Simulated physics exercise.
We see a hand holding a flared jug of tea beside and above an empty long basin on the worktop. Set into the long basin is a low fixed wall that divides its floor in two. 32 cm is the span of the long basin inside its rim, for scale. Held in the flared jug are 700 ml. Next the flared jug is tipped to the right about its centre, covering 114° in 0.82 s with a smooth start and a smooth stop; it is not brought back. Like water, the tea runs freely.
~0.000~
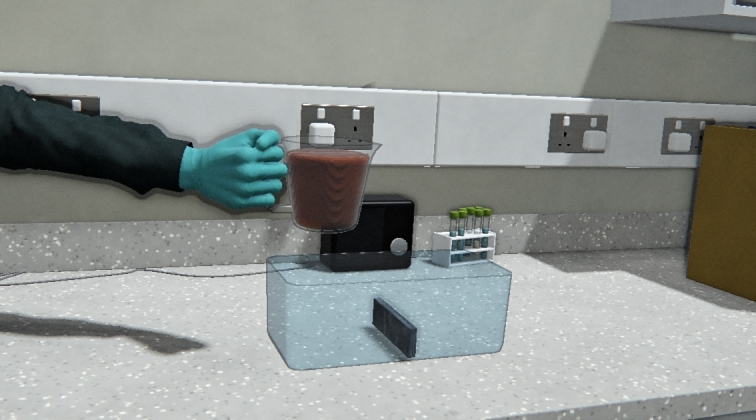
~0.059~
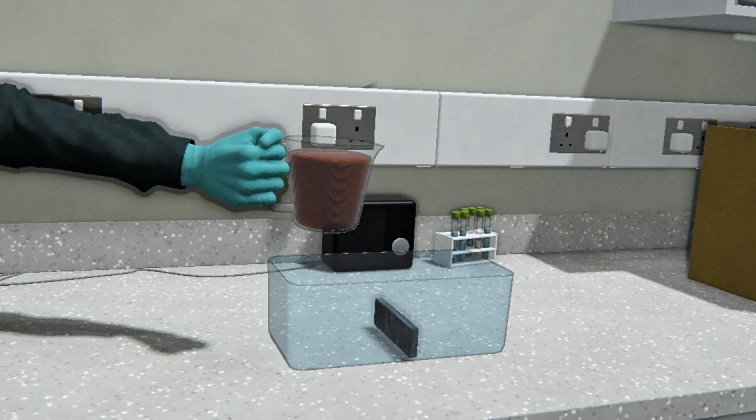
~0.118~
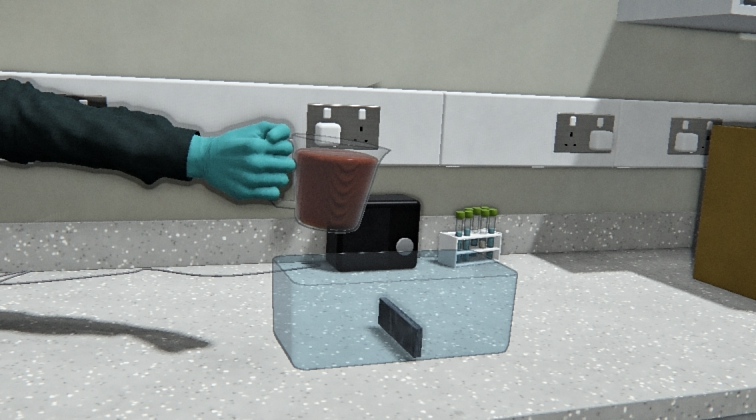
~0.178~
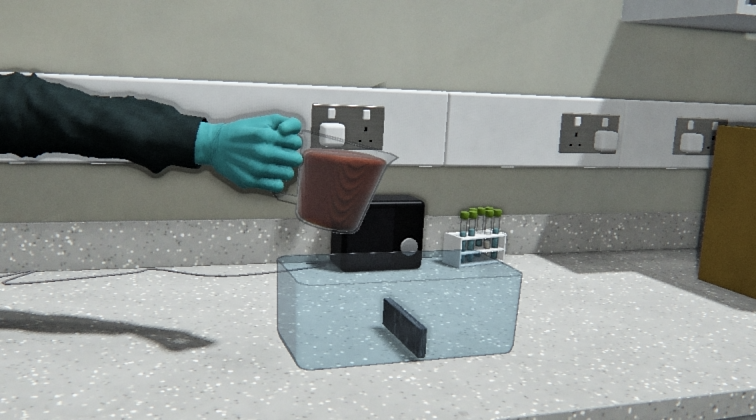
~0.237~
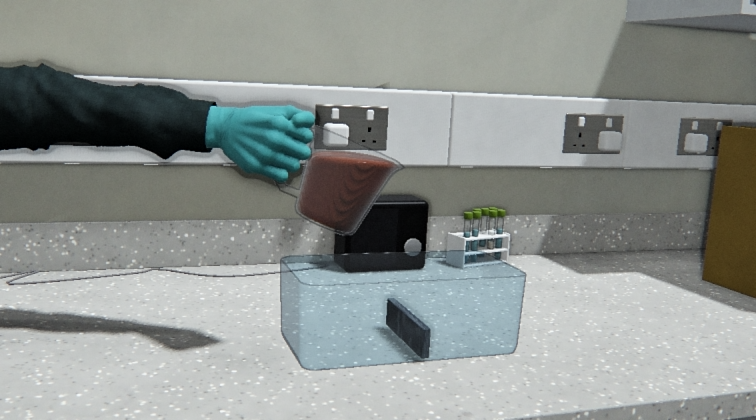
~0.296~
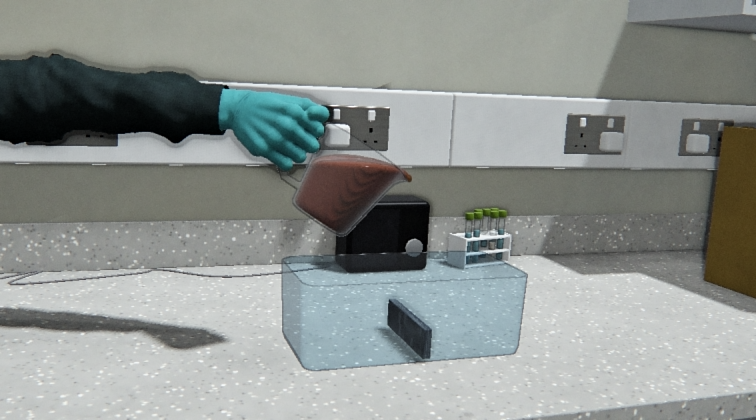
Gloved hand tilting a clear jug of reddish-brown liquid rightward above a transparent basin, the liquid reaching the jug's lip.
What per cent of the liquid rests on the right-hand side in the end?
64 percent.
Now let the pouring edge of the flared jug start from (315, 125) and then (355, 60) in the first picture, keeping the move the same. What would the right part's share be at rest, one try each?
10 then 40 %.
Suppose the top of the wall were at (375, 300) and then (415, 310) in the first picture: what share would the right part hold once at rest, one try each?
First 85, then 30 per cent.
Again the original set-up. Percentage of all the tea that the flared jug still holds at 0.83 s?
3 per cent or thereabouts.
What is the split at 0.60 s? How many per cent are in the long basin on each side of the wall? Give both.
Left roughly 1 per cent, right roughly 34.
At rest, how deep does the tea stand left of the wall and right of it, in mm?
I'd say close to 10 mm on the left, close to 24 mm on the right.
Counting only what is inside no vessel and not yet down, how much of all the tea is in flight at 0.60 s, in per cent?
Around 22 in a hundred.
By 0.60 s the tilt is 95° and 42 per cent is still to pour, 1 is left of the wall and 35 right of it.
By 0.83 s the tilt is 114° and 3 per cent is still to pour, 28 is left of the wall and 64 right of it.
By 1.06 s the tilt is 114° and 0 per cent is still to pour, 35 is left of the wall and 64 right of it.
By 1.32 s the tilt is 114° and 0 per cent is still to pour, 35 is left of the wall and 64 right of it.
At rest 35 per cent lies left of the wall, 64 right of it and 1 outside.
